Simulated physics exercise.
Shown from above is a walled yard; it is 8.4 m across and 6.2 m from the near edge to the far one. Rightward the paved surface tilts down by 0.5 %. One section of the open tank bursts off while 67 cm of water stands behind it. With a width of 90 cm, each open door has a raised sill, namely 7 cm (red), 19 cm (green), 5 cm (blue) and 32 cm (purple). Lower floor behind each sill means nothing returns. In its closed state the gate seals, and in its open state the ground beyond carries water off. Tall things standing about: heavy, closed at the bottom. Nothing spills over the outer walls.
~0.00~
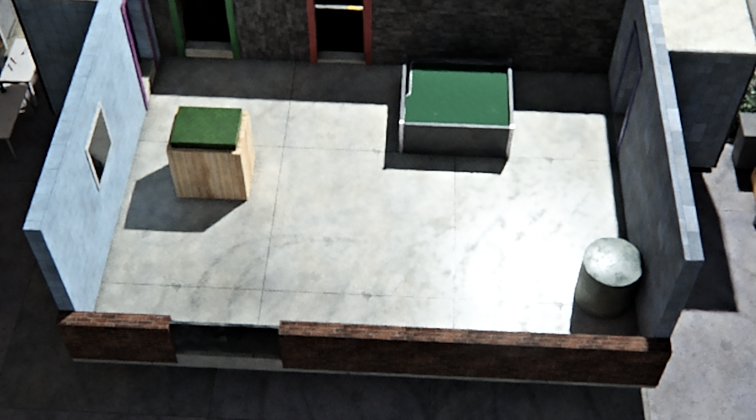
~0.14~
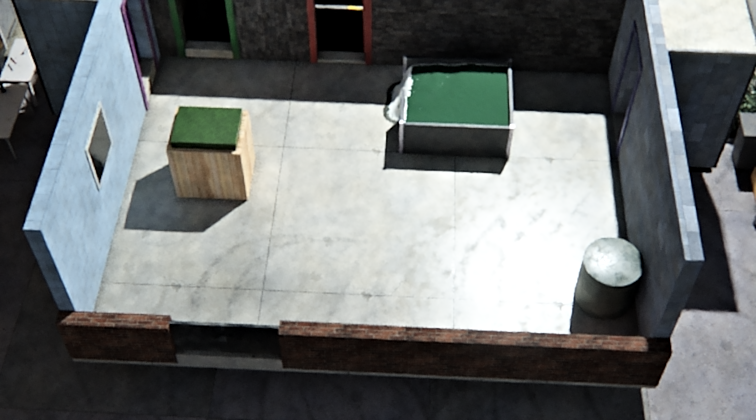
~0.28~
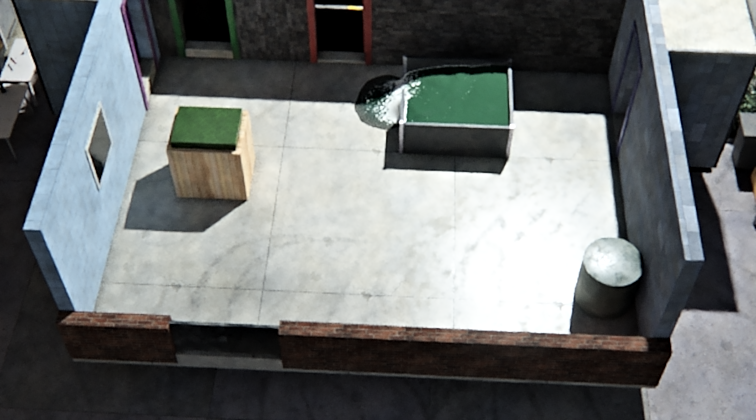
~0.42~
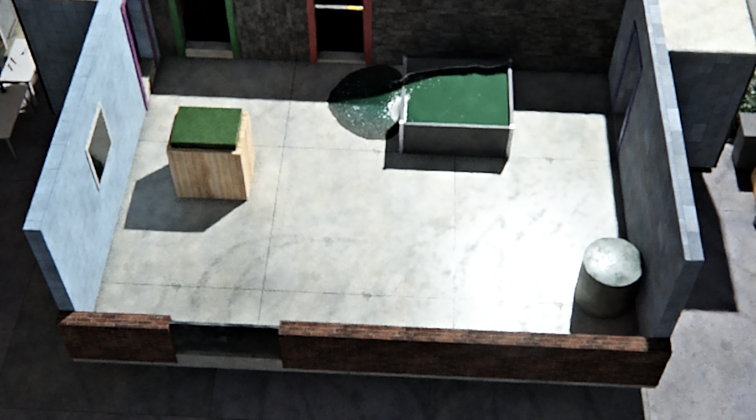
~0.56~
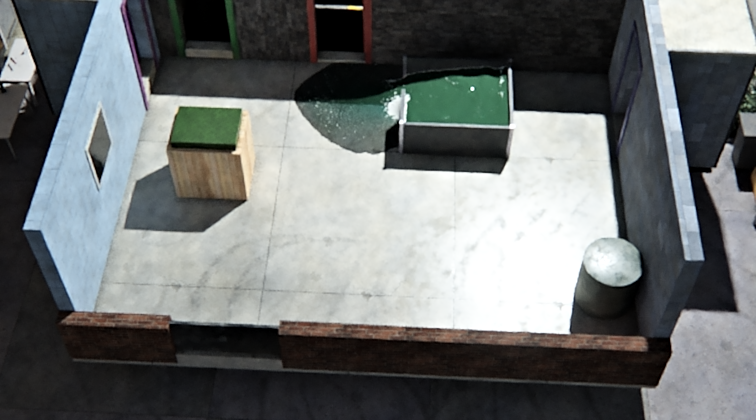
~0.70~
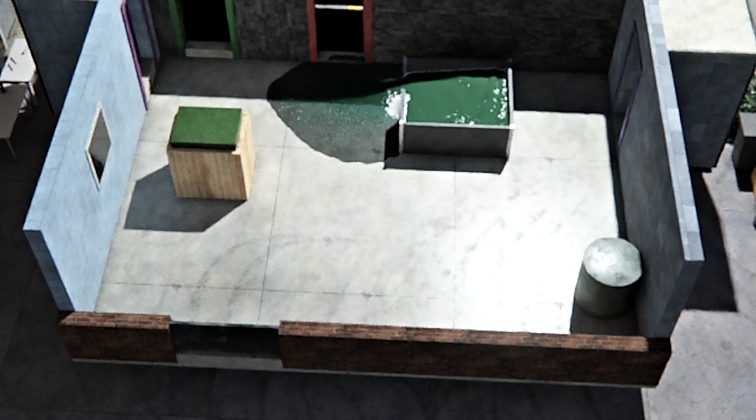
The video shows a walled yard with an open tank of green water near the back wall; water bursts from the tank's left side, splashes onto the pale floor, and spreads leftward in a widening dark, rounded sheet.
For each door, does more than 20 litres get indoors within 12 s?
Door by door: Red door - yes; green door - no; blue door - no; purple door - no.
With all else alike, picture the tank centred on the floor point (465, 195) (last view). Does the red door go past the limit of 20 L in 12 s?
Against that limit: Red below.
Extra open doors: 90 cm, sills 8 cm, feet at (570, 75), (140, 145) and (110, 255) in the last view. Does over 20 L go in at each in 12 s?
Less, more, less.
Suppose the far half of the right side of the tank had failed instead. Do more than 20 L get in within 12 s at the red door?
Then: Red short of it.
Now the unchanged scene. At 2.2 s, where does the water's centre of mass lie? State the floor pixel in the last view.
Near (359, 111).
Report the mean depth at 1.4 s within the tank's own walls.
45 cm.
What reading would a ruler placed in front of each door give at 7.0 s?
In cm: Red 7, green 11, blue 0, purple 10.
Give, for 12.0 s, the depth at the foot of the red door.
Close to 5.0 cm of depth.
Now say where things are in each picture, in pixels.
In the first frame, still water, 67 cm deep, in the open tank at (457, 94).
In the second frame, water pours out at (405, 95) and has run 0.5 m, to (393, 120); typically 6 cm deep outside, 67 cm at the open tank's back.
In the third frame, water pours out at (405, 95) and has run 0.8 m, to (360, 111); typically 9 cm deep outside, 67 cm at the open tank's back.
In the fourth frame, water pours out at (405, 96) and has run 1.3 m, to (334, 107); typically 6 cm deep outside, 67 cm at the open tank's back.
In the fifth frame, the front is at (299, 94), 1.9 m from the gap at (405, 95); 3.0 m2 of floor is under water; 63 cm left at the back of the open tank.
In the sixth frame, water pours out at (405, 95) and has run 2.4 m, to (274, 91); typically 4 cm deep outside, 58 cm at the open tank's back.
After 1.4 s water covers 20 % of the floor and is deepest (34 cm) near (398, 101); red door 18 cm at the sill, 19 L in, green door 7 cm at the sill, 0 L in, blue door not reached, purple door not reached.
After 2.2 s water covers 25 % of the floor and is deepest (32 cm) near (169, 63); red door 15 cm at the sill, 61 L in, green door 8 cm at the sill, 0 L in, blue door not reached, purple door 27 cm at the sill, 0 L in.
After 3.5 s water covers 35 % of the floor and is deepest (22 cm) near (161, 56); red door 12 cm at the sill, 90 L in, green door 11 cm at the sill, 0 L in, blue door not reached, purple door 20 cm at the sill, 0 L in.
After 7.0 s water covers 50 % of the floor and is deepest (12 cm) near (273, 74); red door 7 cm at the sill, 110 L in, green door 11 cm at the sill, 1 L in, blue door not reached, purple door 10 cm at the sill, 0 L in.
After 12.0 s water covers 85 % of the floor and is deepest (10 cm) near (636, 363); red door 5 cm at the sill, 110 L in, green door 5 cm at the sill, 1 L in, blue door not reached, purple door 5 cm at the sill, 0 L in.
